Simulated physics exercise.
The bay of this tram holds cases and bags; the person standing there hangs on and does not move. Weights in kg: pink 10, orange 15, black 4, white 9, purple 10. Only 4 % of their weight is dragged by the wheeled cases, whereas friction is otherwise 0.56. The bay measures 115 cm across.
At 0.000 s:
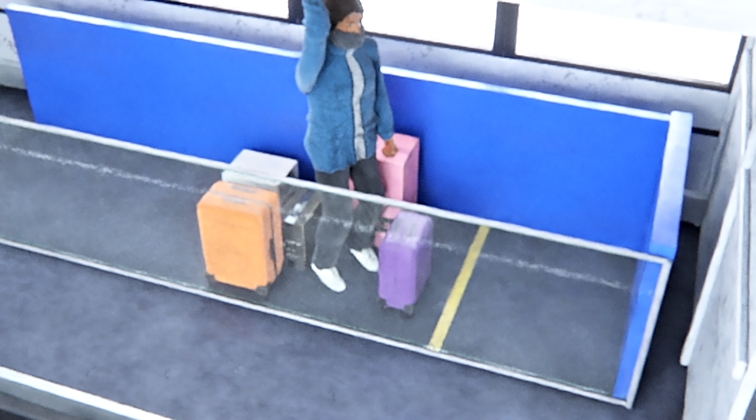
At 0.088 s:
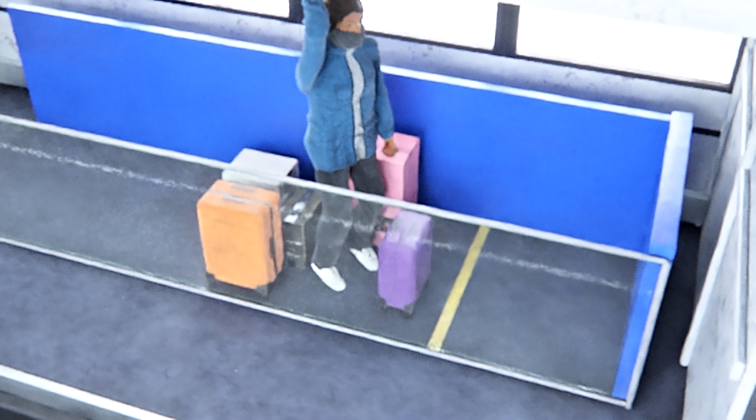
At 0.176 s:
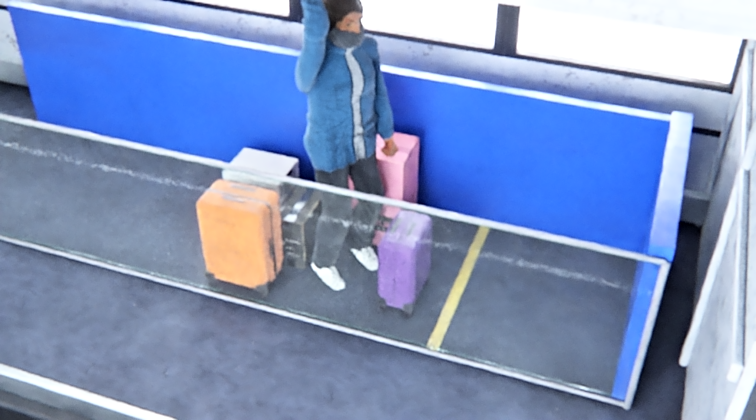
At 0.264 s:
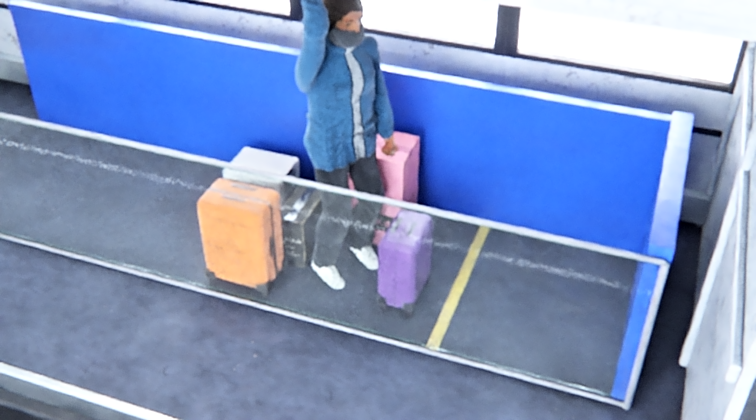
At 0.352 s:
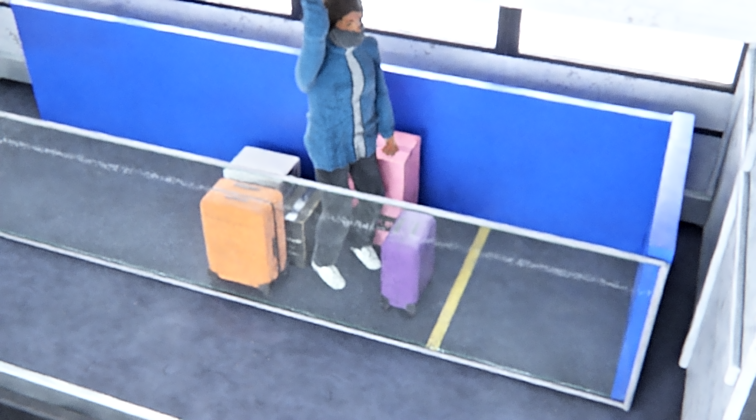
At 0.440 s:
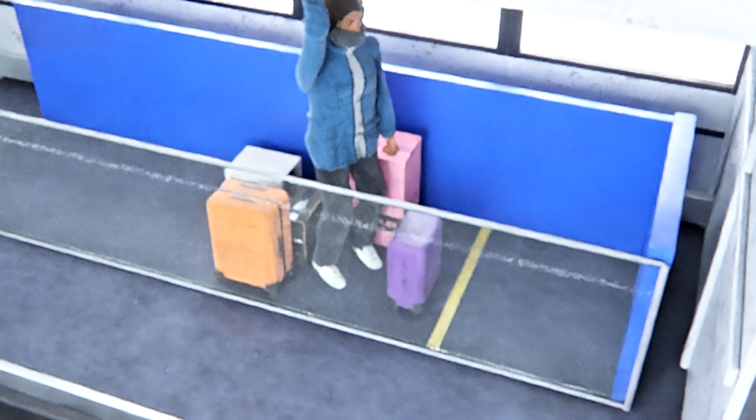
Person in a blue jacket standing still among suitcases behind a clear panel, the orange and purple cases shifting slightly right.
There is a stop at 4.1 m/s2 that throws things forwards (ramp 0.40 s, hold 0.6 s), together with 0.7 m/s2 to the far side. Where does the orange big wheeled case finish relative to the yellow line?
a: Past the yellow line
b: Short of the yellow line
Answer: B.
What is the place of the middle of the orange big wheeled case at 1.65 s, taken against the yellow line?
About 95 cm short.
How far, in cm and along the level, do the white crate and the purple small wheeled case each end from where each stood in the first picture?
White crate 0 and purple small wheeled case 110.
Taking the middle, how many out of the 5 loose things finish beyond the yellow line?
Altogether, 1.
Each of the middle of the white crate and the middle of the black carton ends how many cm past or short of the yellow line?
White crate 140 short, black carton 90 short.
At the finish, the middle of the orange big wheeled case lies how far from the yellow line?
Short side, near 95 cm.
After 0.75 s the orange big wheeled case is 95 cm short of the yellow line, tilted 0°, near (273, 246) in the last picture's view; the white crate 137 cm short of the yellow line, tilted 0°.
After 1.15 s the orange big wheeled case is 95 cm short of the yellow line, tilted 0°, near (273, 246) in the last picture's view.
After 1.65 s the orange big wheeled case is 95 cm short of the yellow line, tilted 0°, near (273, 246) in the last picture's view.
Final state at 1.9 s, pink tall bag stops short of the yellow line; orange big wheeled case stops short of the yellow line; black carton stops short of the yellow line; white crate stops short of the yellow line; purple small wheeled case crosses the yellow line.
